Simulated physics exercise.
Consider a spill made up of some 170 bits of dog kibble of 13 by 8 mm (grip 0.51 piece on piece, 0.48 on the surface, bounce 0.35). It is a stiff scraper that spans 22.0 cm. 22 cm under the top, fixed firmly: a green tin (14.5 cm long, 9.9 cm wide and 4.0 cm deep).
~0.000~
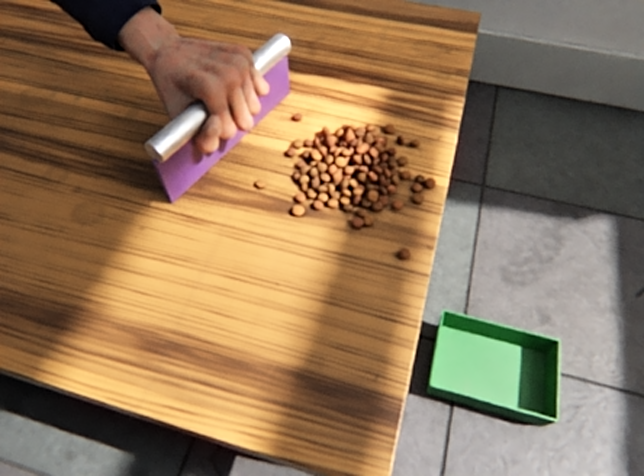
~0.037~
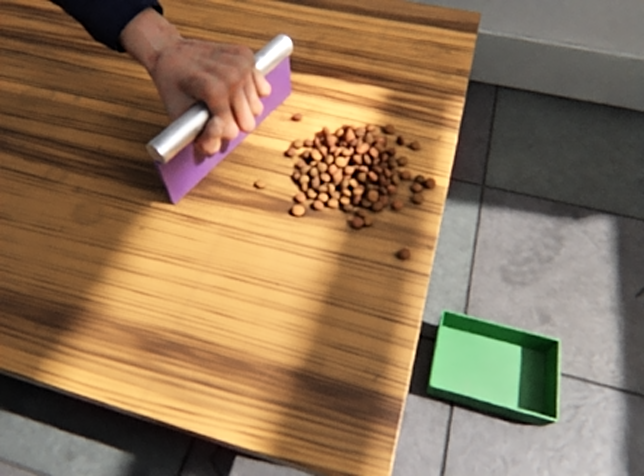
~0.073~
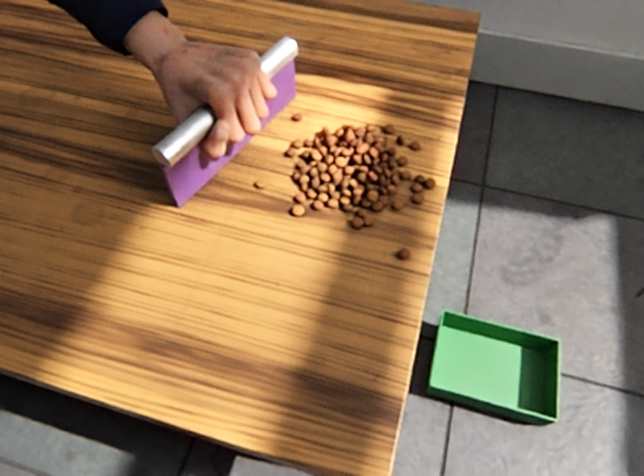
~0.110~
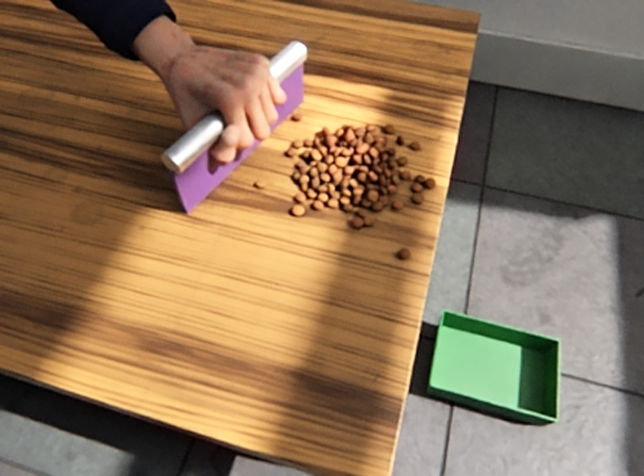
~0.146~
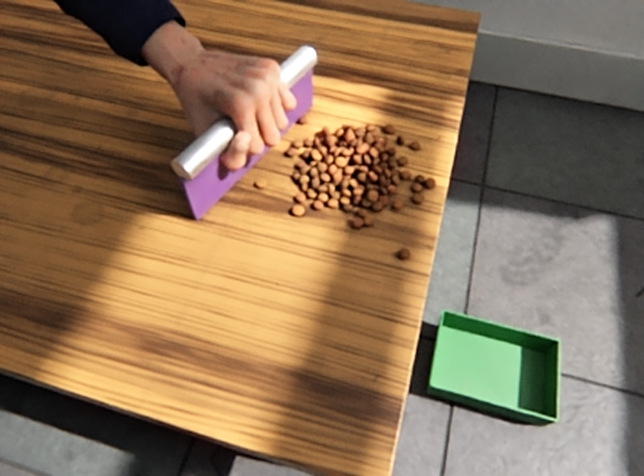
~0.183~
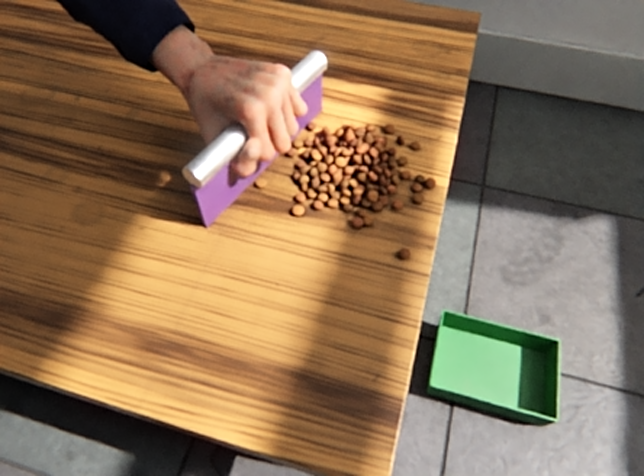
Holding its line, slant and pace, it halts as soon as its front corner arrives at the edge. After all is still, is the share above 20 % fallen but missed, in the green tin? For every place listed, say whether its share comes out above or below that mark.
Missed - above, green tin - above.
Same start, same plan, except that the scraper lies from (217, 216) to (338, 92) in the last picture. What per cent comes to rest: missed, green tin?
Missed 30, green tin 45.
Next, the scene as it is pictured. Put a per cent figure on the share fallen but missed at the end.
It comes to about 45 percent.
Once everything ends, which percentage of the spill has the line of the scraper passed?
Around 15 in a hundred.
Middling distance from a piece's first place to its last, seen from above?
That works out to roughly 18 centimetres.
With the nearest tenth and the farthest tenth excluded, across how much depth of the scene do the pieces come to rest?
About 18 cm.
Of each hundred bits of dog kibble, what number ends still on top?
Around 30 in a hundred.
After 0.43 s, scraper 15 cm from its start, spill 15 cm wide; still on top 100 %.
Then, at 0.67 s, scraper 23 cm from its start, spill 19 cm wide; off the edge, not caught 40 %, still on top 60 %.
Then, at 0.89 s, scraper 24 cm from its start, spill 21 cm wide; green tin 25 %, off the edge, not caught 45 %, still on top 30 %.
At rest (1.7 s), green tin 25 %, fallen but missed 45 %, still on top 30 %.
